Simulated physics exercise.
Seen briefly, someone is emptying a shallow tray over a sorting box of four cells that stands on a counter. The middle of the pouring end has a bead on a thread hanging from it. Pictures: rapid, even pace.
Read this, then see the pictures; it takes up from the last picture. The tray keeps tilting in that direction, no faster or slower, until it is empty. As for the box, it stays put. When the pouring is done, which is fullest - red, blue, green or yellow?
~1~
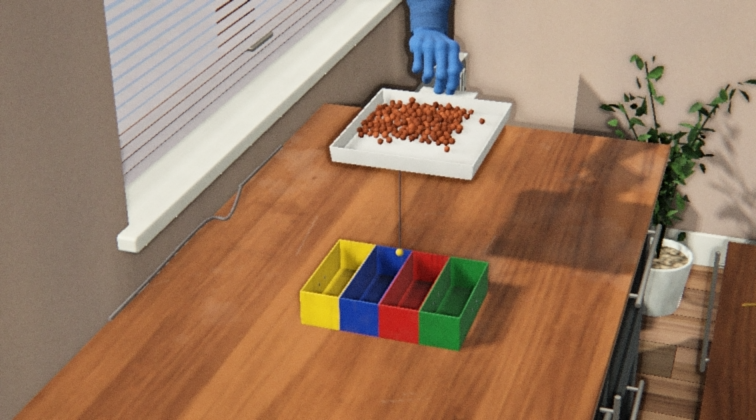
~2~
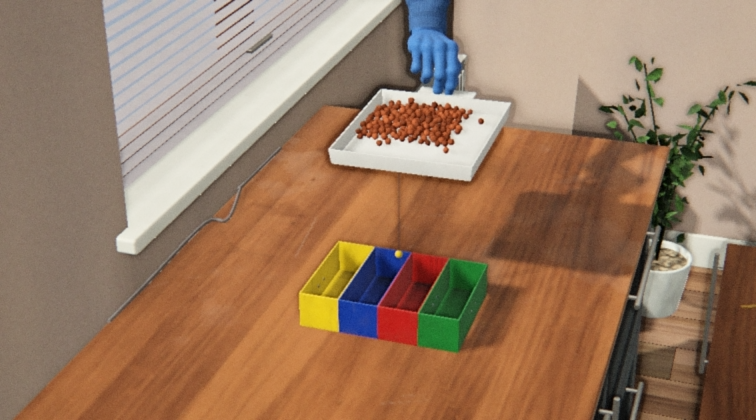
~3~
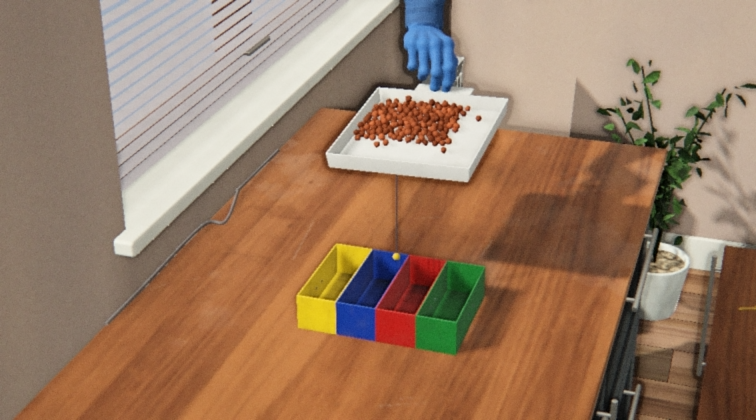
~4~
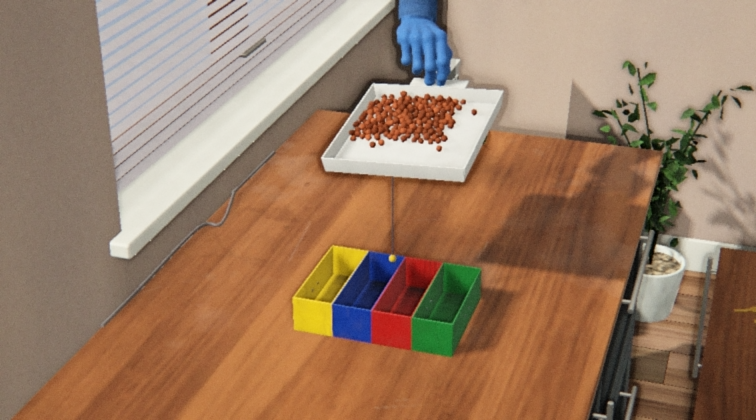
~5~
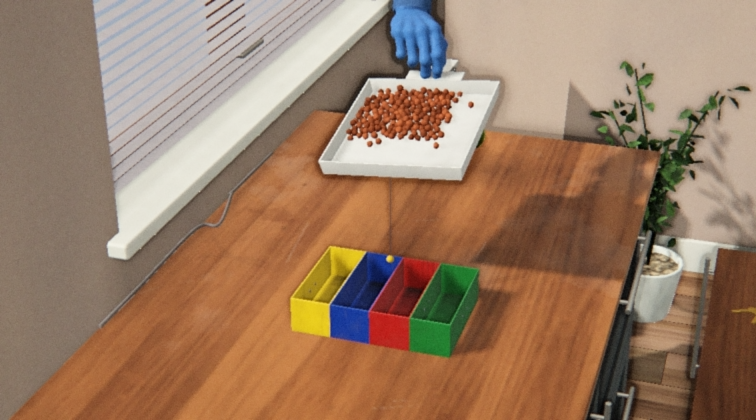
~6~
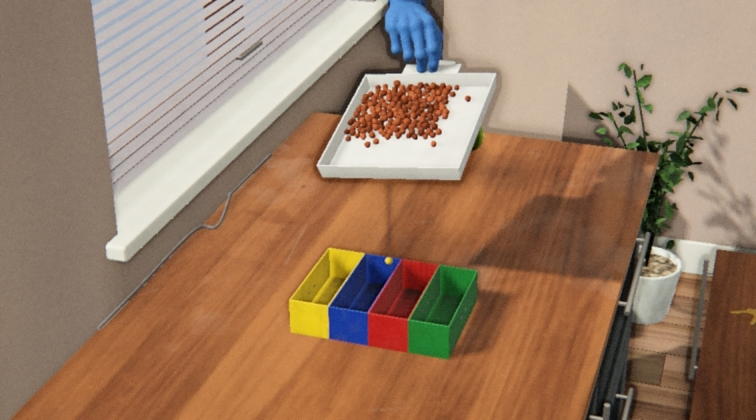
Fullest: The yellow cell.
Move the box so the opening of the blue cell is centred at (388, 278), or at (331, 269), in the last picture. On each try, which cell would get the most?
The cell in yellow, then that blue cell.
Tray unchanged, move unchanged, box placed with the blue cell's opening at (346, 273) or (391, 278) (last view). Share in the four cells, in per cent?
Well, you'd get about 100 per cent and then about 40 per cent.
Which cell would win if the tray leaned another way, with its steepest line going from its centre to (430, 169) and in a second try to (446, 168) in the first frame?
Case 1 - the cell in green. Case 2 - that green cell.
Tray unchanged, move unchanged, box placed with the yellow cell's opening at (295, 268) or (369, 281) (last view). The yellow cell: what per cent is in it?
First try: Roughly 20 per cent; second try: Roughly 10 per cent.
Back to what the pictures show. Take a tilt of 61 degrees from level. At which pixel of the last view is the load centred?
In the last view, the load is centred close to (354, 140).
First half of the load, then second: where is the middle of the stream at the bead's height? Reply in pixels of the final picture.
First part (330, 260), rest (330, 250).
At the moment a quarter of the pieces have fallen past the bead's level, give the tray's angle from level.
105°.
Soon after the last picture, tray tipped steeply; nearly all on the tray; a stray few in the yellow cell; a stray few falling or outside the box.
A little later, tray tipped past a quarter turn; about two thirds on the tray; a small part in the yellow cell; a small part in the blue cell; about a quarter falling or outside the box.
Later still, tray tipped past a quarter turn; about two thirds in the yellow cell; a small part in the blue cell; about a quarter falling or outside the box.
At rest, tray tipped past a quarter turn; about two thirds in the yellow cell; a small part in the blue cell; none in the green cell; none in the red cell; about a quarter outside the box.
